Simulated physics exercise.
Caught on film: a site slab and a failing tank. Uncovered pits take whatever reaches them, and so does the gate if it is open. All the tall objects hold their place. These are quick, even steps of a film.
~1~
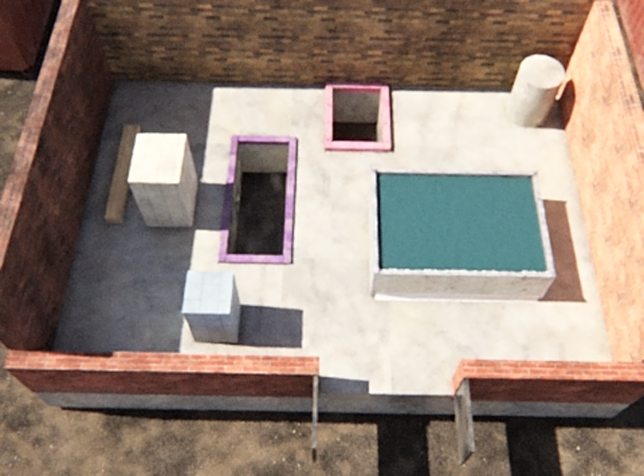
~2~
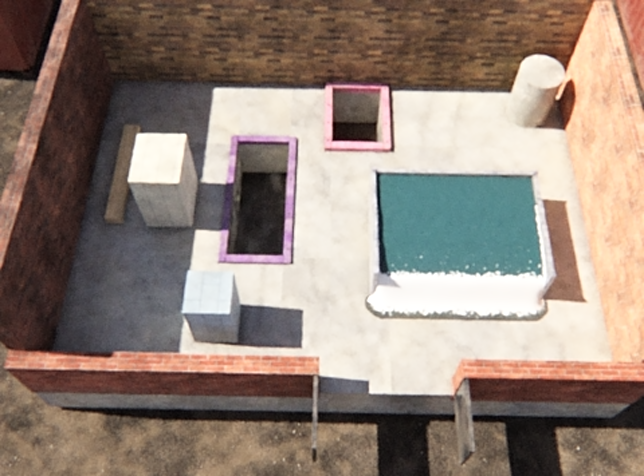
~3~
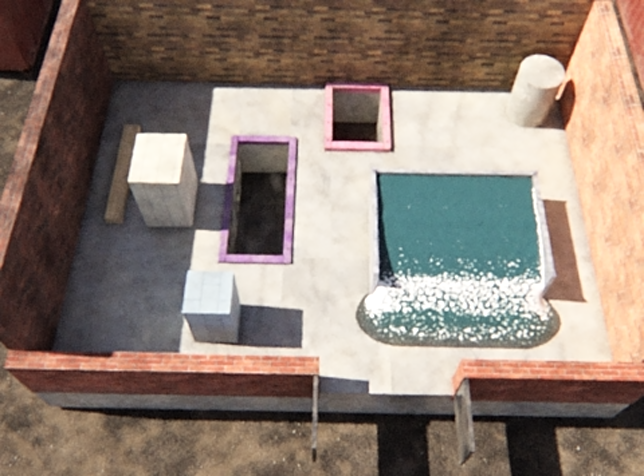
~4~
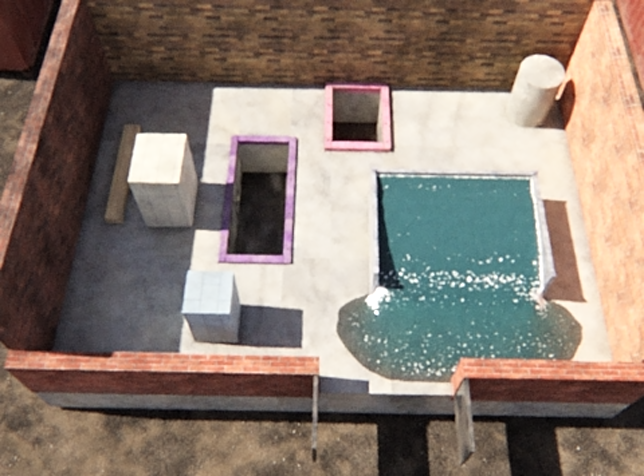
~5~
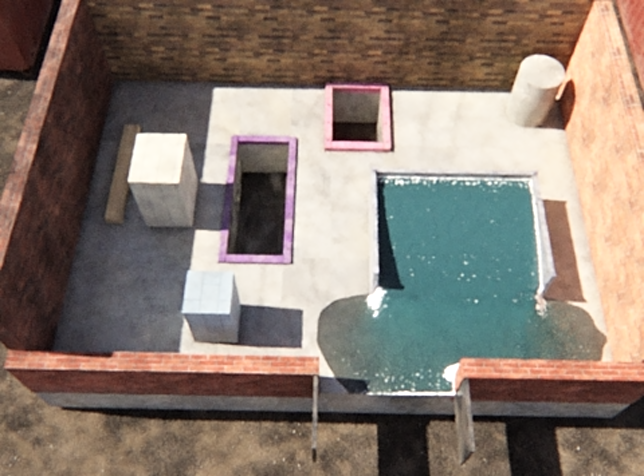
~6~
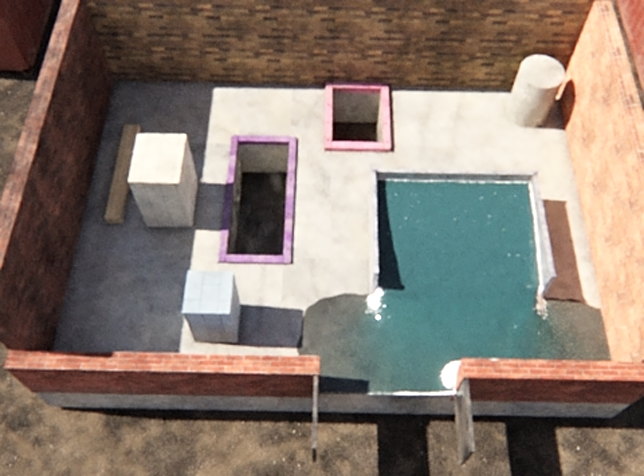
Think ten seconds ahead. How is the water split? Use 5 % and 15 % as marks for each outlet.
One by one: The gate takes more than 15 %; the pink pit takes less than 5 %; the purple pit takes less than 5 %.
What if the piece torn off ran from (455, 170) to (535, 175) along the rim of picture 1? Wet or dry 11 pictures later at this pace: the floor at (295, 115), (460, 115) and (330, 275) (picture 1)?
As listed: Dry, wet, free of water.
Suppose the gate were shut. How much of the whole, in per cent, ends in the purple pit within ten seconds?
Per cent: Purple 8.
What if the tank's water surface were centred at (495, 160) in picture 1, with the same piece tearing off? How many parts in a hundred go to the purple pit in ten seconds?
In per cent: Purple 4.
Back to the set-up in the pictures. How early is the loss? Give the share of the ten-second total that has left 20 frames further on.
Close to 70 %.
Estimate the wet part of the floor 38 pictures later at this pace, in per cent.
Roughly 55 per cent.
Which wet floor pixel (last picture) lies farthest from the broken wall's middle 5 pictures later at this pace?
At about (234, 373).
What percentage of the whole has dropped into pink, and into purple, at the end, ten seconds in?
About 2 and 0 per cent.
A moment on, water covers 15 % of the floor; the gate 13 %, the pink pit 0 %, the purple pit 0 %.
Next, water covers 20 % of the floor; the gate 25 %, the pink pit 0 %, the purple pit 0 %.
Then, water covers 35 % of the floor; the gate 35 %, the pink pit 0 %, the purple pit 0 %.
Later, water covers 55 % of the floor; the gate 42 %, the pink pit 1 %, the purple pit 0 %.
In the end, water covers 80 % of the floor; the gate 48 %, the pink pit 1 %, the purple pit 0 %.
